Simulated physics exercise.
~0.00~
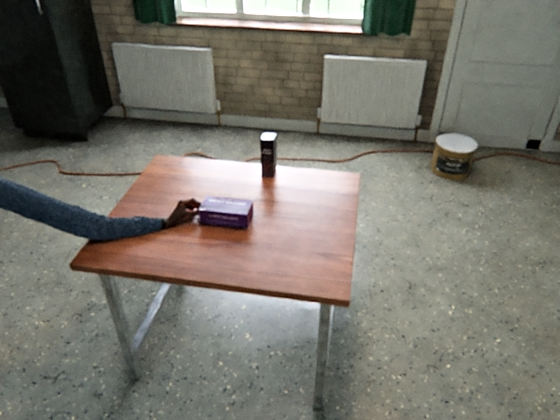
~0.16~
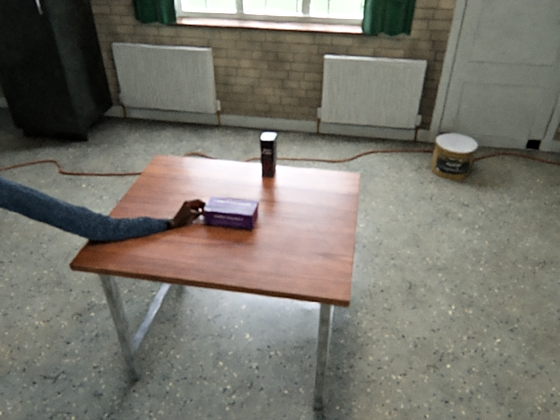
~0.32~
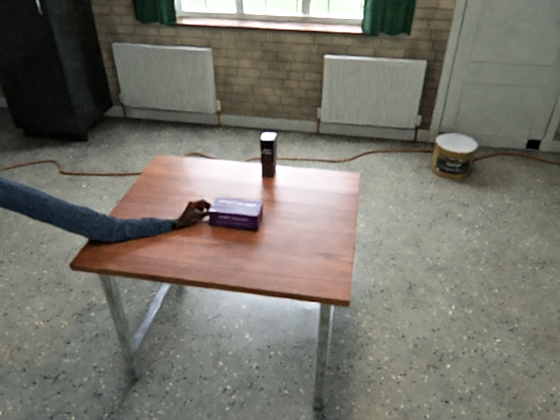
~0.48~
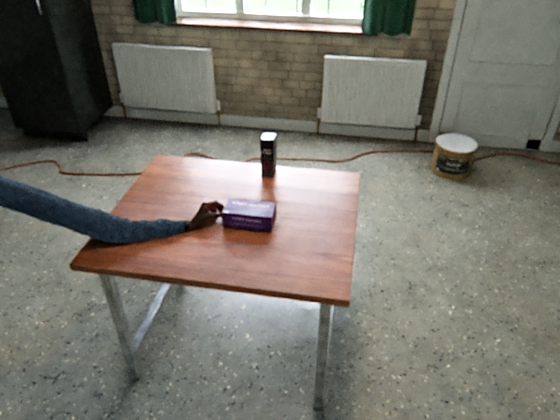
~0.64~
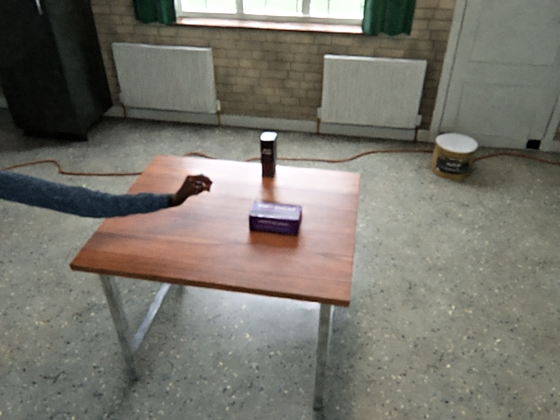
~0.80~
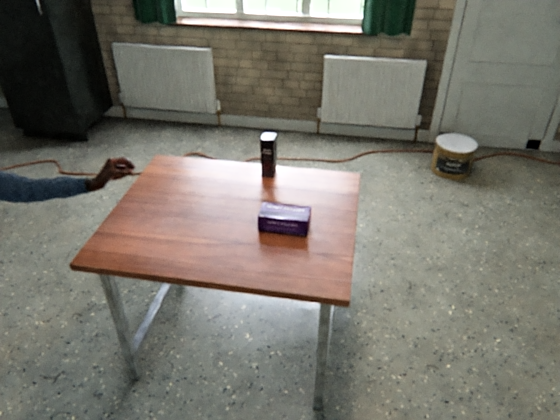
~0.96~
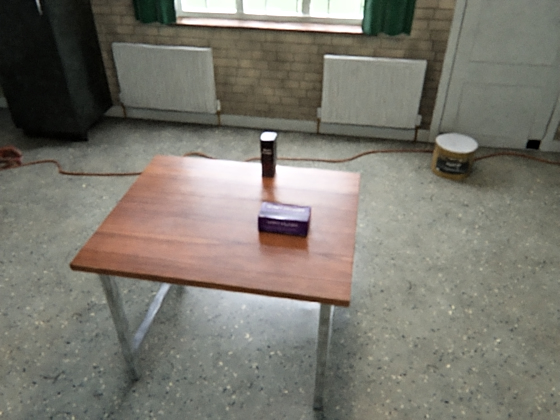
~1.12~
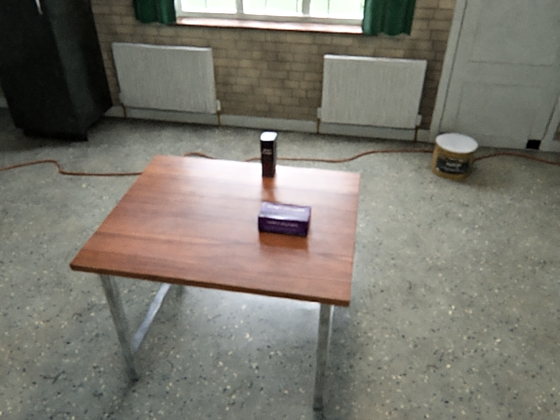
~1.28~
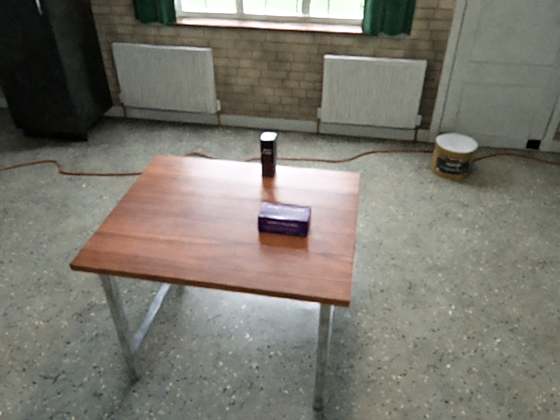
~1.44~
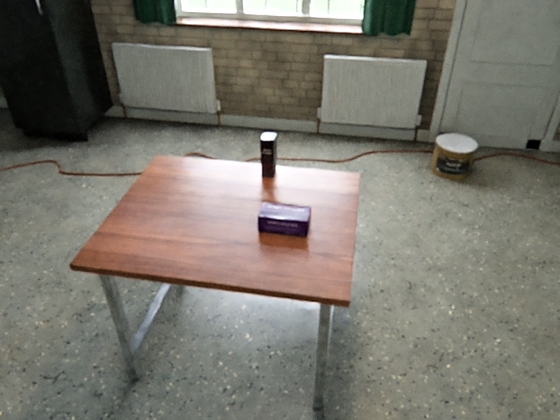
The clip shows a hand pushing a purple box to the right across a wooden table, near an upright dark carton. The hand lets go and withdraws to the left as the box slides a little farther, then the box rests on the tabletop.
